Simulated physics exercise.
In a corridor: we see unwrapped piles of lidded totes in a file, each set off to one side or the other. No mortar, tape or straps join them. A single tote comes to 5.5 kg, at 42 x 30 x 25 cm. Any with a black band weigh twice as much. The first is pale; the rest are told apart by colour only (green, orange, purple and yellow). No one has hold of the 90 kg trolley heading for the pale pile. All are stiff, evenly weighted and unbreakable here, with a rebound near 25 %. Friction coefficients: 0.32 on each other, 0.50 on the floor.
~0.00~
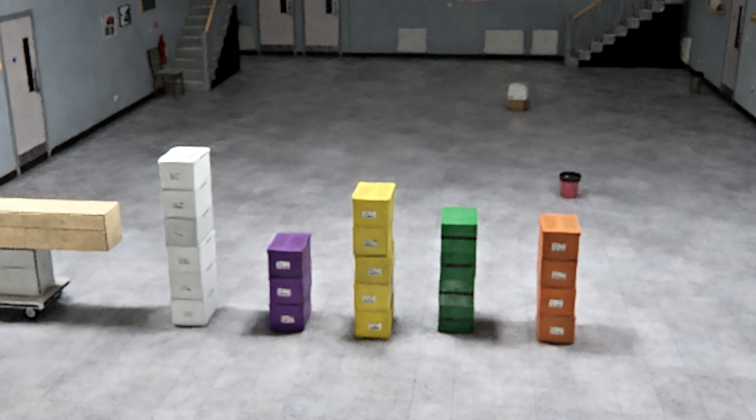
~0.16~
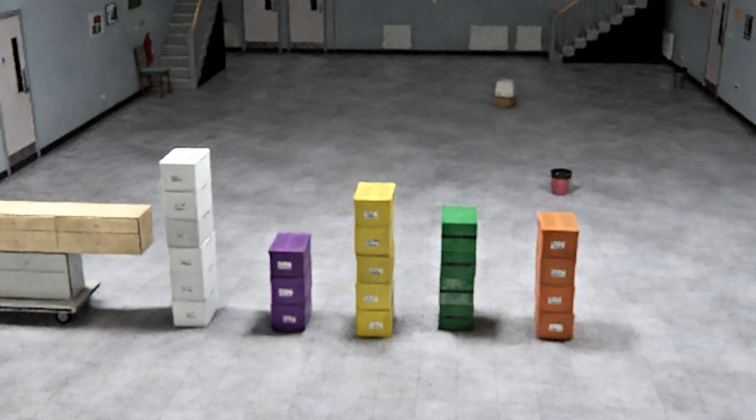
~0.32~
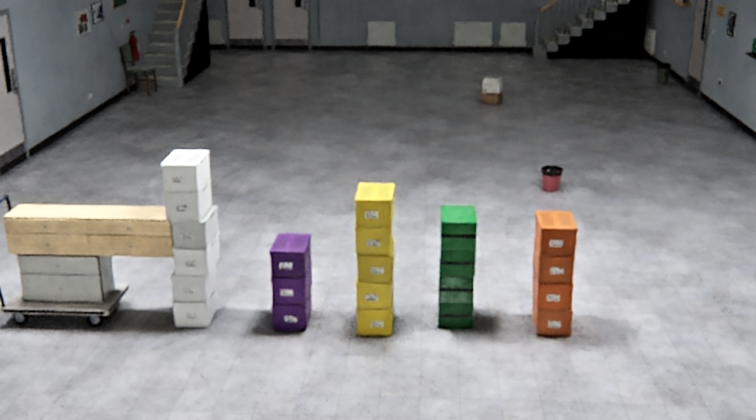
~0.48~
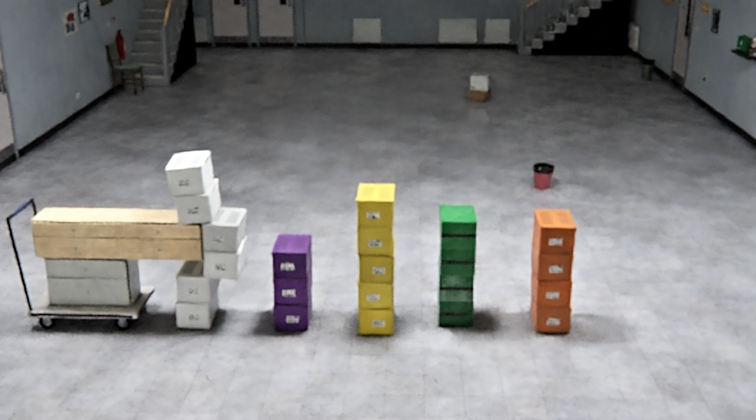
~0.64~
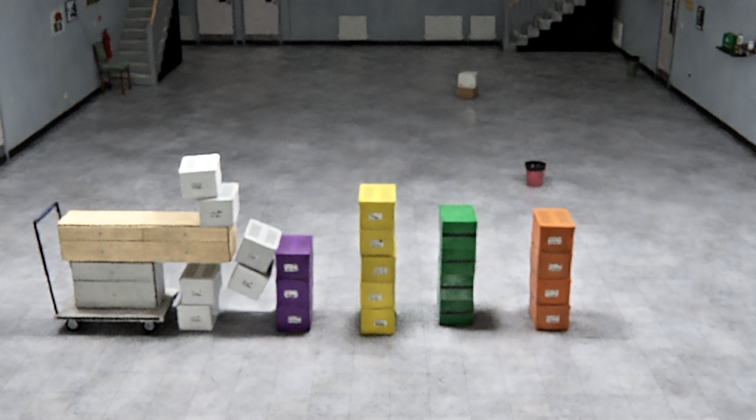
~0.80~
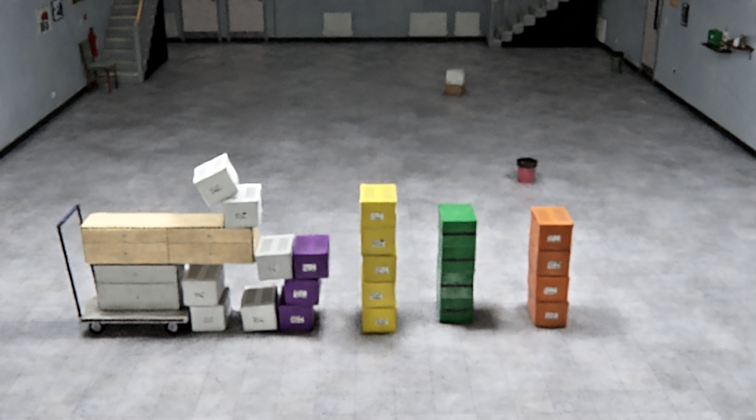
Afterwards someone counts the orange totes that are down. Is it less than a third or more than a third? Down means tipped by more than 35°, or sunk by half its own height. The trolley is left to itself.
It comes to under a third.
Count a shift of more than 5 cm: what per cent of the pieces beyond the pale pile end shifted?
Shifted: 25 per cent.
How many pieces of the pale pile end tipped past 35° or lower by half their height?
3 of them.
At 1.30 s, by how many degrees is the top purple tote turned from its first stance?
Roughly 15°.
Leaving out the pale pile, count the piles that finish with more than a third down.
0 in all.
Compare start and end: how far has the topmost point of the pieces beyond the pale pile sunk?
About 0 cm.
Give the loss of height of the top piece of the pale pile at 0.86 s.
About 0 cm.
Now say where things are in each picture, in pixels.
In the first picture (places mark the middle of the side facing us; the camera moves round a little), load (97, 226) 53 cm short; top orange tote (561, 246); top purple tote (285, 264); the rest undisturbed.
Load (132, 229) 24 cm short; top orange tote (560, 244), in the second picture.
Load (165, 232) 40 mm in; top orange tote (558, 243), in the third picture.
Load (194, 235) 27 cm in, top of the pale pile leaning 5°; top orange tote (558, 241); the rest undisturbed, in the fourth picture.
Load (222, 237) 49 cm in, top of the pale pile leaning 3°; top orange tote (557, 240); the rest undisturbed, in the fifth picture.
Load (246, 239) 68 cm in, top of the pale pile leaning 25°; top orange tote (556, 238); top purple tote (311, 267) shifted 15 cm; 2 disturbed, none down, in the sixth picture.
After 0.86 s, 3 of the pale pile down; none of the 4 orange totes down (0 of 16 in all colours); top orange tote unmoved; top purple tote shifted 21 cm.
After 0.96 s, 3 of the pale pile down; none of the 4 orange totes down (0 of 16 in all colours); top orange tote unmoved; top purple tote leaning 9°.
After 1.10 s, 3 of the pale pile down; none of the 4 orange totes down (0 of 16 in all colours); top orange tote unmoved; top purple tote leaning 23°.
After 1.30 s, 3 of the pale pile down; none of the 4 orange totes down (0 of 16 in all colours); top orange tote unmoved; top purple tote leaning 17°.
At rest (2.1 s), 3 of the pale pile down; none of the 4 orange totes down (0 of 16 in all colours); top orange tote unmoved; top purple tote leaning 21°. That is 0 per cent. As the last picture would show them, middles, top orange tote near (551, 229), top purple tote near (349, 260).
